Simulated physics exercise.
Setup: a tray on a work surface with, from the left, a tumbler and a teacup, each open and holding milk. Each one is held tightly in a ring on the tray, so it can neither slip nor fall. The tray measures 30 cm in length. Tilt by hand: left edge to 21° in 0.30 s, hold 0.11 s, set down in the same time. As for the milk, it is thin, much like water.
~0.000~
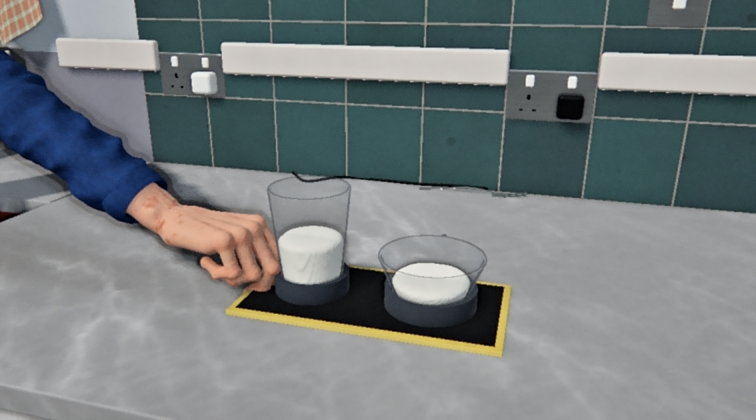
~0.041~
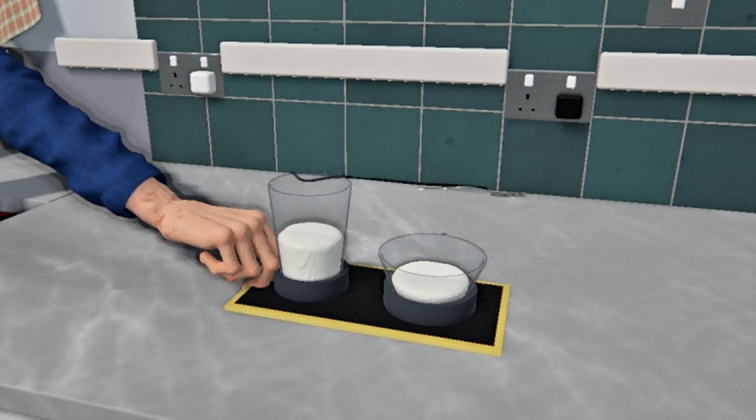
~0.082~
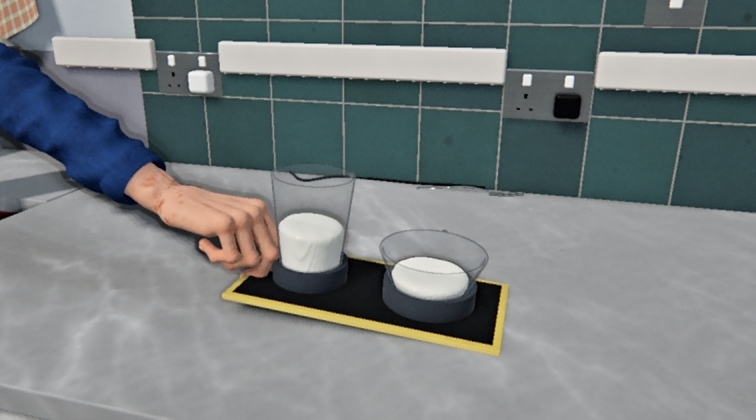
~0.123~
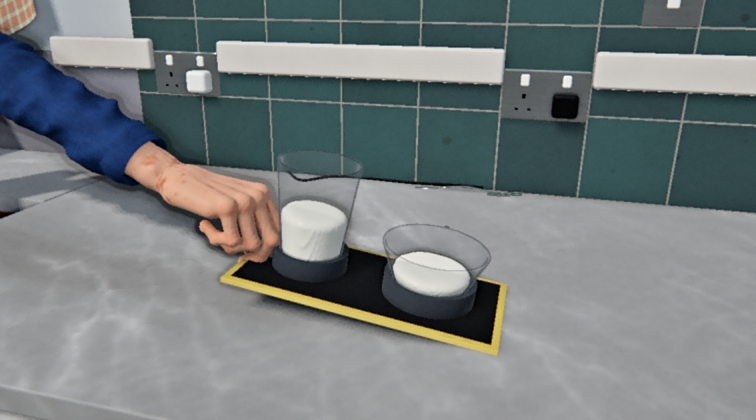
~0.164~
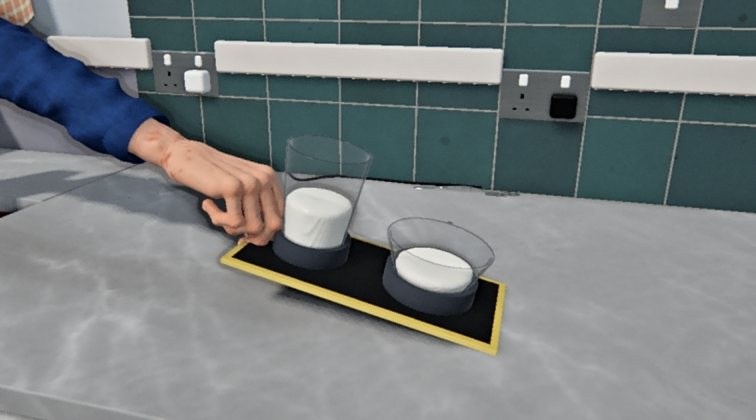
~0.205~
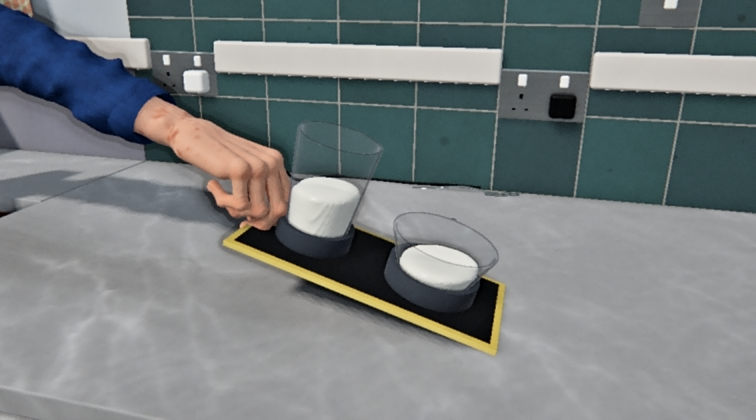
A hand in a blue sleeve gripped the left end of a black, yellow-edged tray on a grey worktop and steadily raised it, slanting the tall and short clear containers of white milk rightward.
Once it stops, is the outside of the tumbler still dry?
Spill-free.
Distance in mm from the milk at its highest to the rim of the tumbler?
About 24 mm below the rim.
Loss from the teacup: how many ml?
The amount is roughly 2 ml.
Then, 0.39 s in, the slope is 21°; losses from the left are 0, 2 ml.
Then, 0.58 s in, the slope is 8°; losses from the left are 0, 2 ml.
Then, 0.77 s in, the slope is 0°; losses from the left are 0, 2 ml.
Then, 0.96 s in, the slope is 0°; losses from the left are 0, 2 ml.
Finally, losses from the left are 0, 2 ml.
